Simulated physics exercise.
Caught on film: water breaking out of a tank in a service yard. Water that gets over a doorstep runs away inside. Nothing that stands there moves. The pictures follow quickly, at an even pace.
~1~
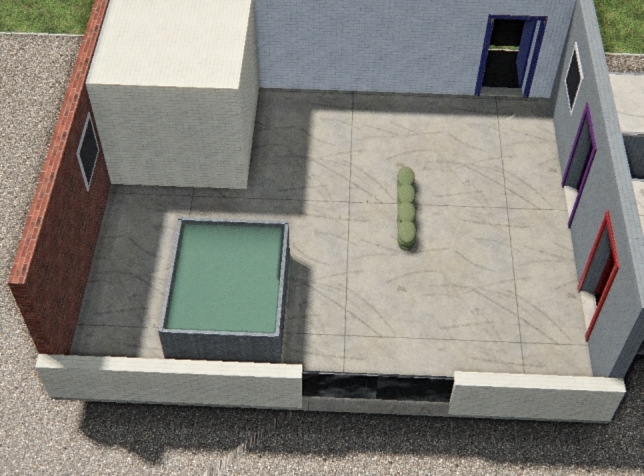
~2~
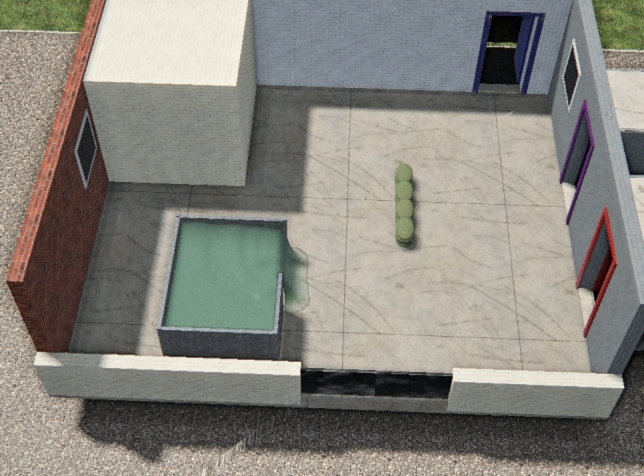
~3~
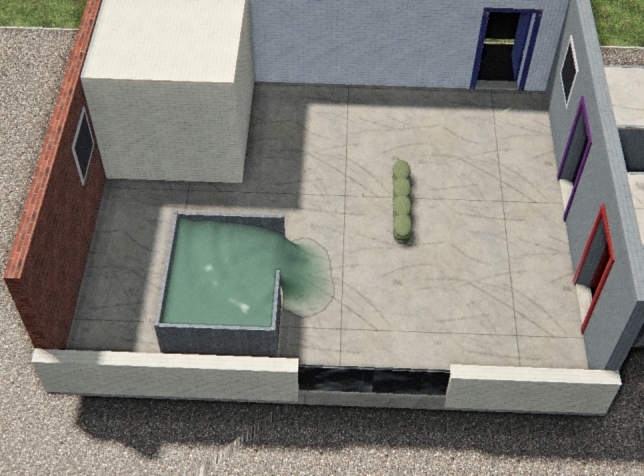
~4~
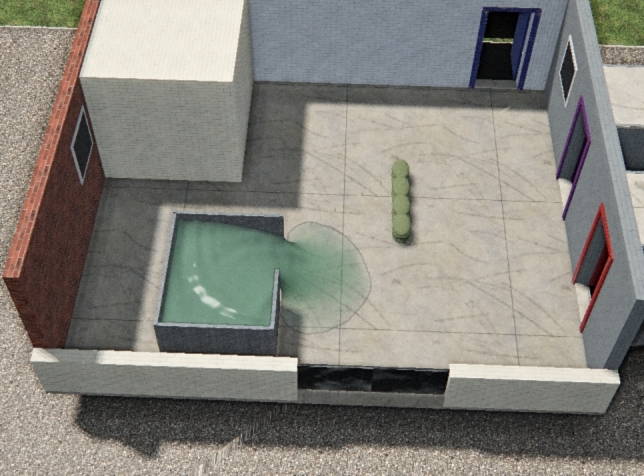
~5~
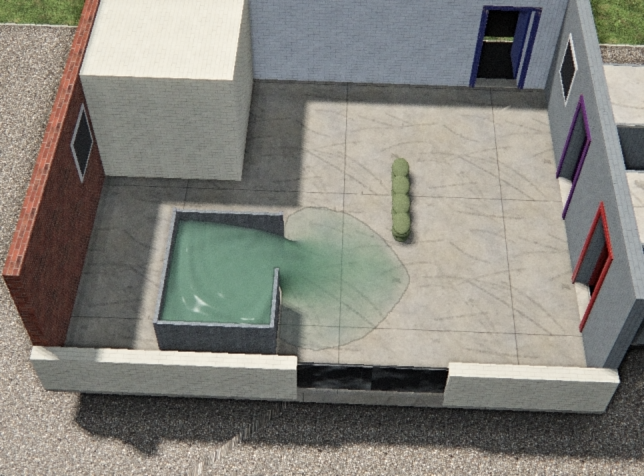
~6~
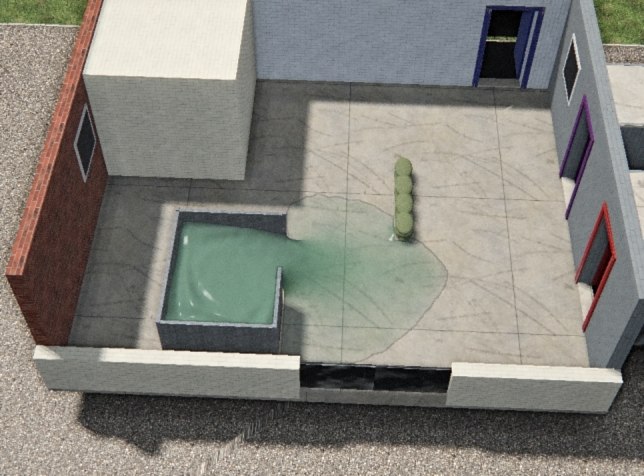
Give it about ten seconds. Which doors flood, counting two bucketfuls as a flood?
The blue door lets in a lot; the purple door lets in a lot; the red door lets in a lot.
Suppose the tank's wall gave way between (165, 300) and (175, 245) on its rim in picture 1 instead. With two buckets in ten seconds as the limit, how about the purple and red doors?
The purple door stays under, the red door lets more in.
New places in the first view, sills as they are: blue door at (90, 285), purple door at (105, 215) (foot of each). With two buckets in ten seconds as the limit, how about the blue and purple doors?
In short: The blue one takes less, the purple one stays under.
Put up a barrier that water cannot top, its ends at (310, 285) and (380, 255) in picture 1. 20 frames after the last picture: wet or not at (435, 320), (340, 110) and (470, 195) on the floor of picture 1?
As listed: Under water, awash, free of water.
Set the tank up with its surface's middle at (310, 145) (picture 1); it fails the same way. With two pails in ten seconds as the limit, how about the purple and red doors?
Then: Purple door goes over, red door takes less.
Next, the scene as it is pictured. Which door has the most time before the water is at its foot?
It is the blue-painted one.
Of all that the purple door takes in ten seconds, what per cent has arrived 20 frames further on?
Near 45 in a hundred.
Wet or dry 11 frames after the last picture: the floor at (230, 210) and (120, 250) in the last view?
In turn: Dry, no water.
A moment on, water covers 35 % of the floor; the blue door not reached, the purple door not reached, the red door wet at the sill, nothing in.
Next, water covers 45 % of the floor; the blue door not reached, the purple door under two buckets in, the red door over two buckets in.
Then, water covers 60 % of the floor; the blue door wet at the sill, nothing in, the purple door over two buckets in, the red door far over two buckets in.
Later, water covers 75 % of the floor; the blue door over two buckets in, the purple door over two buckets in, the red door far over two buckets in.
In the end, water covers 85 % of the floor; the blue door far over two buckets in, the purple door over two buckets in, the red door far over two buckets in.
